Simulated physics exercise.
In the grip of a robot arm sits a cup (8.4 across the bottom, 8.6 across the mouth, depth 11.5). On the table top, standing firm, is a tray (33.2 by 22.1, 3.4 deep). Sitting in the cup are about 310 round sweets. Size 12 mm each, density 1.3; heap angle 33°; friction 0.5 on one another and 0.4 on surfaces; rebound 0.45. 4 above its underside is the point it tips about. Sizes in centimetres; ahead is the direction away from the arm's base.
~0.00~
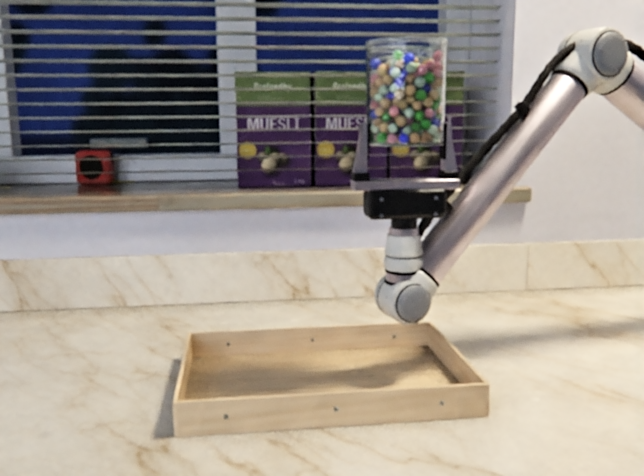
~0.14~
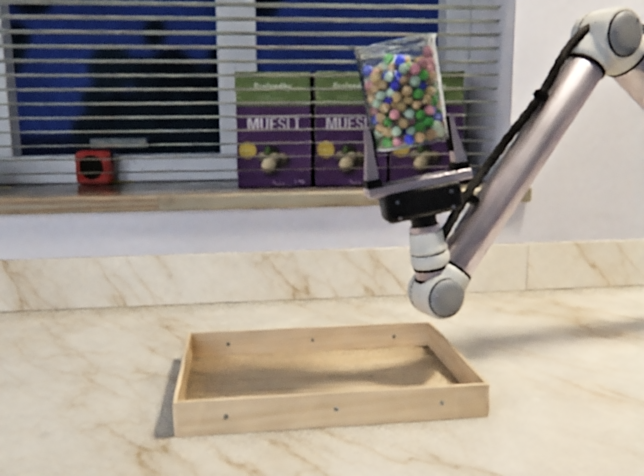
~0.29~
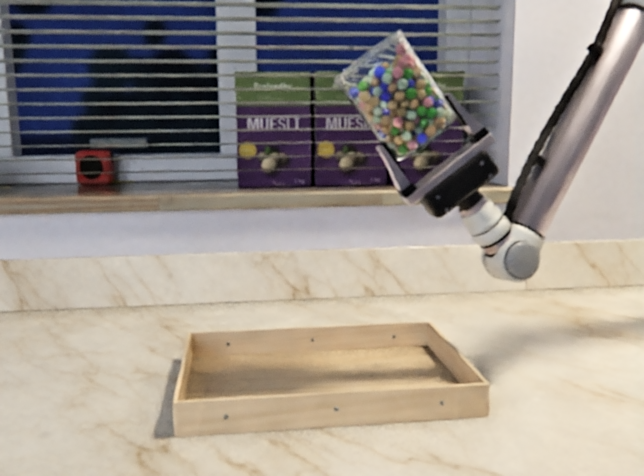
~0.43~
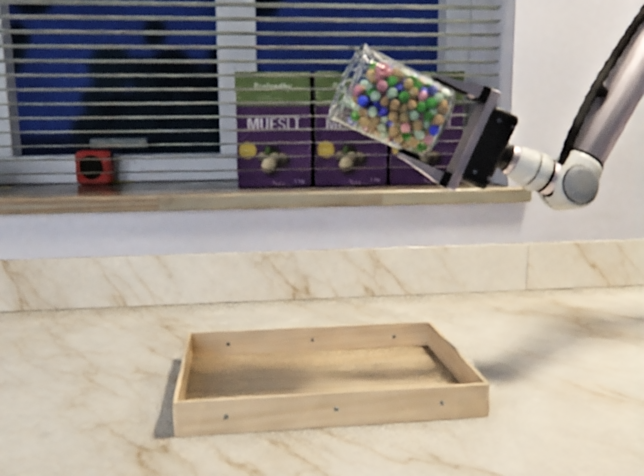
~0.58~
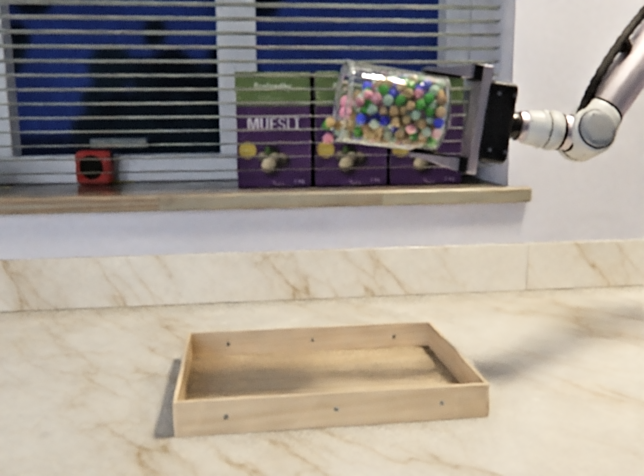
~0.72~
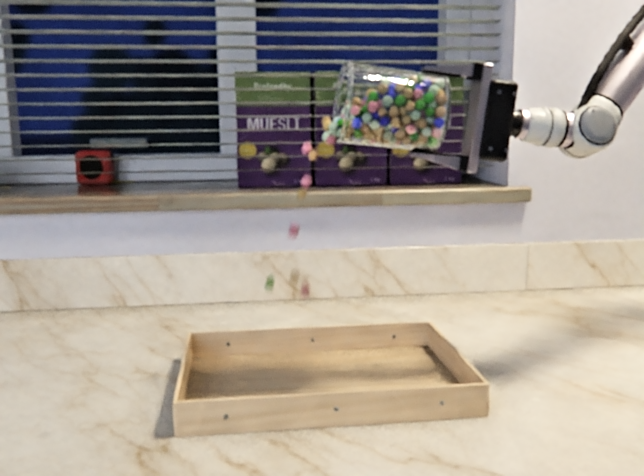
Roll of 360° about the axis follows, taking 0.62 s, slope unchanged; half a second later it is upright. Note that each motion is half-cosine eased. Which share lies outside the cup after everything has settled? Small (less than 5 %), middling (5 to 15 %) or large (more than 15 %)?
Large.
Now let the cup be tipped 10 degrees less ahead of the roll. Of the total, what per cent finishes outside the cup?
Share: About 10 %.
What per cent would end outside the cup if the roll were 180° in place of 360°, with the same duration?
Estimate: Near 20 %.
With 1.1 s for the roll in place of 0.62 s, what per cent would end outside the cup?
Then about 35 per cent.
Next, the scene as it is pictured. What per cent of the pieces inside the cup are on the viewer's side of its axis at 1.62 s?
Roughly 55 in every hundred.
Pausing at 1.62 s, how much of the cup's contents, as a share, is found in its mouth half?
35 percent or so.
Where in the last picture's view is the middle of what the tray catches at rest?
The centre sits around (249, 386).
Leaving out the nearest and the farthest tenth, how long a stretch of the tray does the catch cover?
It spans something like 16 centimetres, give or take.
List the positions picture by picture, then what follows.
In the first frame, the cup middle at (406, 95), upright; upper third of the load around (406, 74), from x 375 to 440, top at y 55; 310 in the cup.
In the second frame, the cup middle at (403, 95), tipped 11°; upper third of the load around (403, 76), from x 365 to 440, top at y 50.
In the third frame, the cup middle at (397, 98), tipped 37°; upper third of the load around (395, 81), from x 355 to 445, top at y 50.
In the fourth frame, the cup middle at (392, 104), tipped 66°; upper third of the load around (394, 89), from x 345 to 445, top at y 65.
In the fifth frame, the cup middle at (391, 108), tipped 82°; upper third of the load around (402, 94), from x 330 to 440, top at y 80.
In the sixth frame, the cup middle at (391, 109), tipped 83°; upper third of the load around (406, 96), from x 270 to 440, top at y 80; 302 in the cup, 8 in flight or on a rim.
After 1.17 s, tipped 83°, highest piece 37 above the table; 269 in the cup, 26 in the tray, 15 in flight or on a rim.
After 1.62 s, tipped 35°, highest piece 38 above the table; 237 in the cup, 66 in the tray, 2 on the table or floor, 5 in flight or on a rim.
After 2.04 s, upright, highest piece 39 above the table; 236 in the cup, 71 in the tray, 3 on the table or floor.
After 2.74 s, upright, highest piece 39 above the table; 236 in the cup, 71 in the tray, 3 on the table or floor.
In the end, 236 in the cup, 71 in the tray, 3 on the table or floor. That is 24 % outside the cup.
